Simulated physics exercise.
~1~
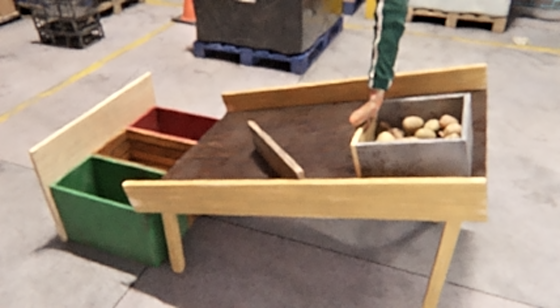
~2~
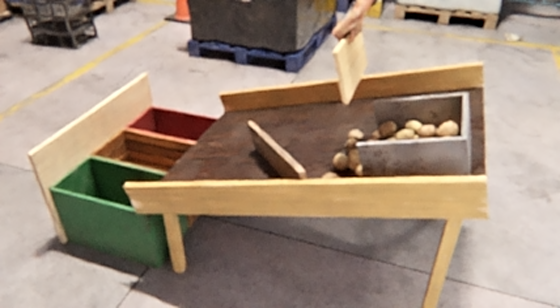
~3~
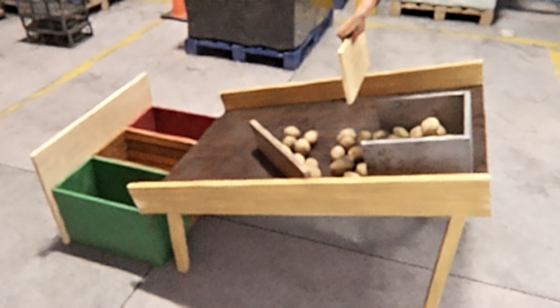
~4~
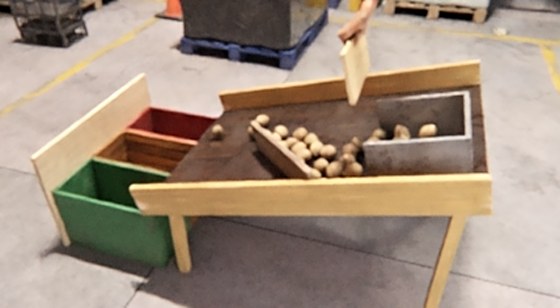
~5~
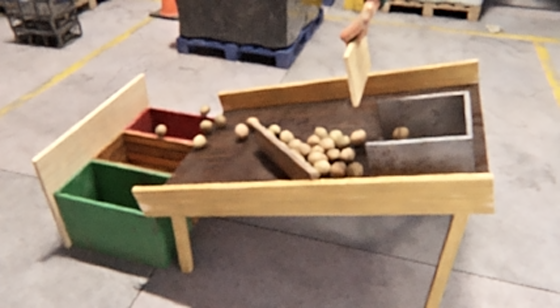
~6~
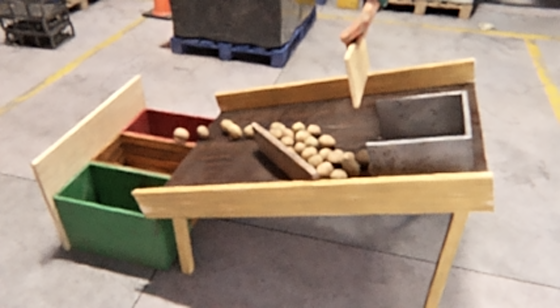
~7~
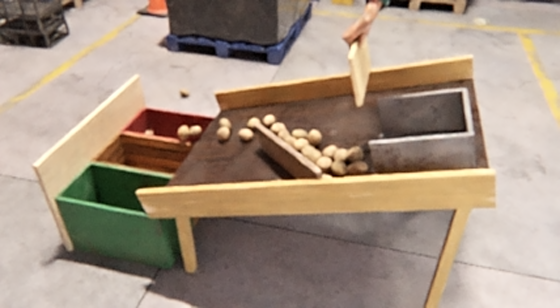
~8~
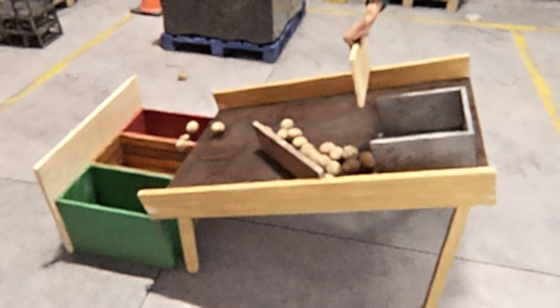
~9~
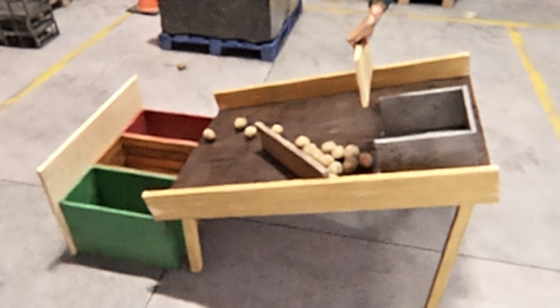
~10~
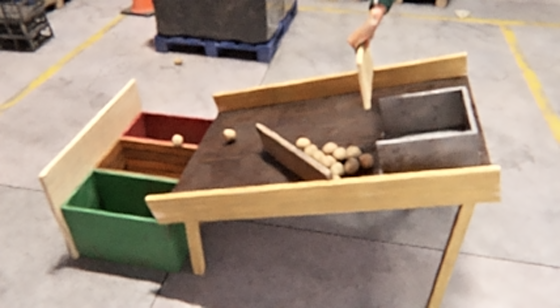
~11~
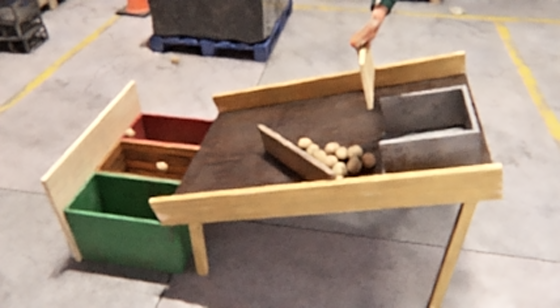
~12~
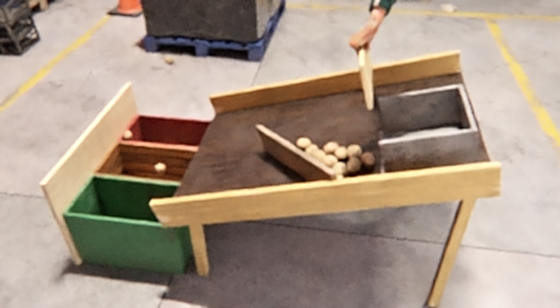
A hand in a green sleeve holds a pale wooden gate at a grey pen of potatoes, on the right of a dark, wood-edged table on a concrete floor, seen from slightly above. Red, wooden and green tubs stand at the table's lower left end. The hand lifts the gate, and the potatoes roll left and pile against an angled board. Some pass its upper end and drop into the red and wooden tubs, while one bounces away onto the floor behind. Finally, a cluster rests behind the board, and the pen is empty.
